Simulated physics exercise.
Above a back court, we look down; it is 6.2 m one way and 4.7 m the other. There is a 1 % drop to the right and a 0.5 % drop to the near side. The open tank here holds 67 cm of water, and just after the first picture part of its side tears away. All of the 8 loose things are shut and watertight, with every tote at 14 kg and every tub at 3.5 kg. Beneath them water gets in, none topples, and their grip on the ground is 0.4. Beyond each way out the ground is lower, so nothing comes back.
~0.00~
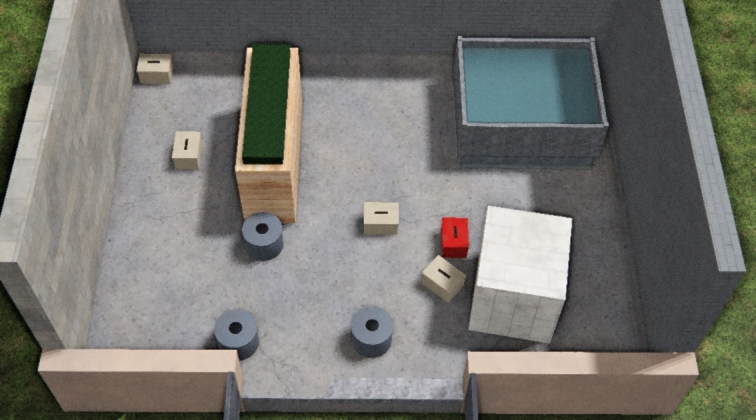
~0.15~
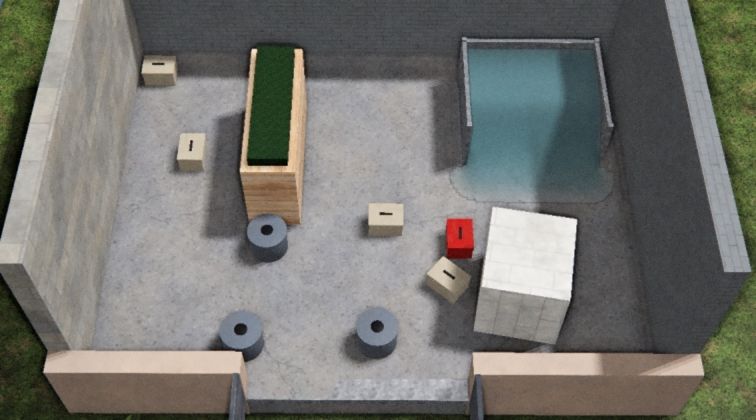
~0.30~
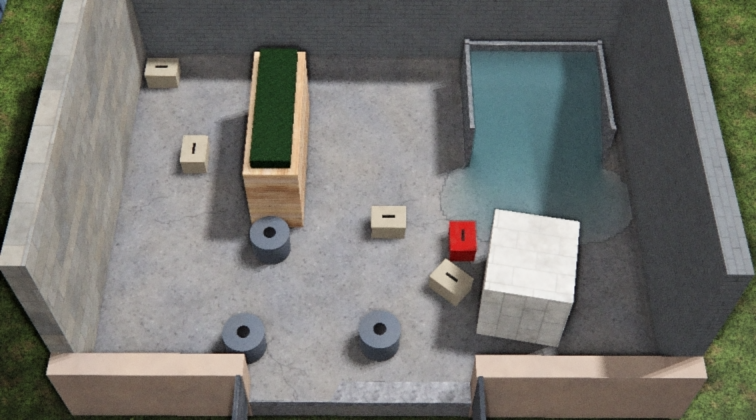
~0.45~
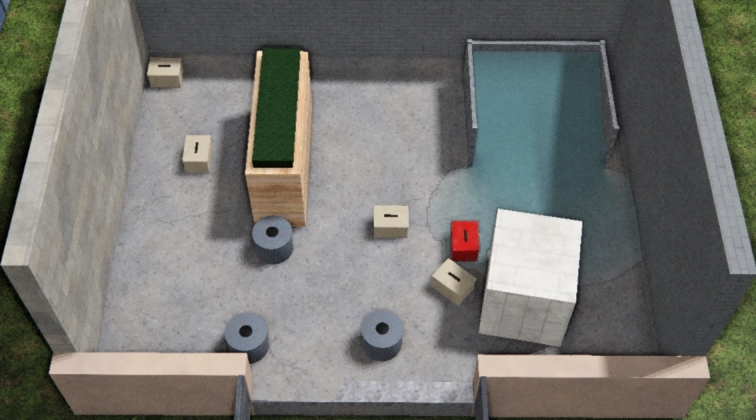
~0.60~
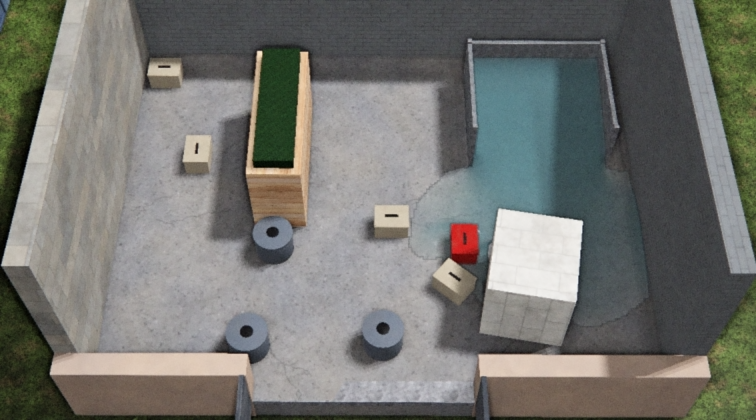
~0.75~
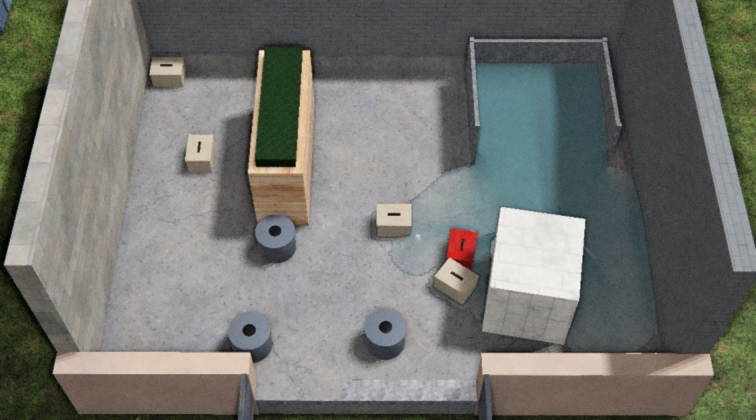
Walled back court seen from above, water pouring from a tank's open near side, spreading around a white block and nudging a red box.
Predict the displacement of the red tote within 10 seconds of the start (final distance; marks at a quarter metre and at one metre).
As for the red tote, it winds up far off.
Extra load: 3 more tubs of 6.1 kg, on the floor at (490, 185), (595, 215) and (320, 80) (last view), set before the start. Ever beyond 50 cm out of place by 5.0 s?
In sequence: Goes beyond; goes beyond; stays within.
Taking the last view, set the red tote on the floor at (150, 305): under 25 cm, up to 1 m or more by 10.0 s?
Well, it is shoved a long way.
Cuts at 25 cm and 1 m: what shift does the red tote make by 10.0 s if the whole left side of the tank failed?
Note: Red tote unmoved.
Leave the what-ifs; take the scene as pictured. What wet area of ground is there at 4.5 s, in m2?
About 22 m2.
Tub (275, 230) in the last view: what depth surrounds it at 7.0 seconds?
Around 5 centimetres.
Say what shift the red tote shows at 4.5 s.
Shift: About 250 cm.
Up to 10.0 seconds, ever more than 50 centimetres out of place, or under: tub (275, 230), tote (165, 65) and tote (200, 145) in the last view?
Item by item, they came out above the mark, below the mark and below the mark.
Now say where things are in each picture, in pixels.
The red tote at (455, 232) rests on the ground; 2.1 m2 under water; 0 of 8 have shifted, in the first frame.
The red tote at (460, 233), on the bottom; 3.1 m2 under water; 0 of 8 have shifted, in the second frame.
The red tote at (463, 236), on the bottom; 4.2 m2 under water; 0 of 8 have shifted, in the third frame.
The red tote at (465, 236), on the bottom; water covers 5.3 m2; 0 of 8 have shifted, in the fourth frame.
The red tote at (465, 239) rests on the ground, 5 cm from its start; 6.1 m2 under water; 1 of 8 have shifted, in the fifth frame.
The red tote at (462, 245) rests on the ground, 17 cm from its start; water covers 6.9 m2; 1 of 8 have shifted, in the sixth frame.
After 2.0 s the red tote is near (318, 333), 2.1 m from its start, aground; 1 of 8 are out; 0 afloat.
After 4.5 s the red tote is near (261, 357), 2.7 m from its start, aground; 2 of 8 are out; 2 afloat.
After 7.0 s the red tote is near (261, 357), 2.7 m from its start, aground; 2 of 8 are out; 2 afloat.
After 10.0 s the red tote is near (261, 357), 2.7 m from its start, aground; 2 of 8 are out; 2 afloat.
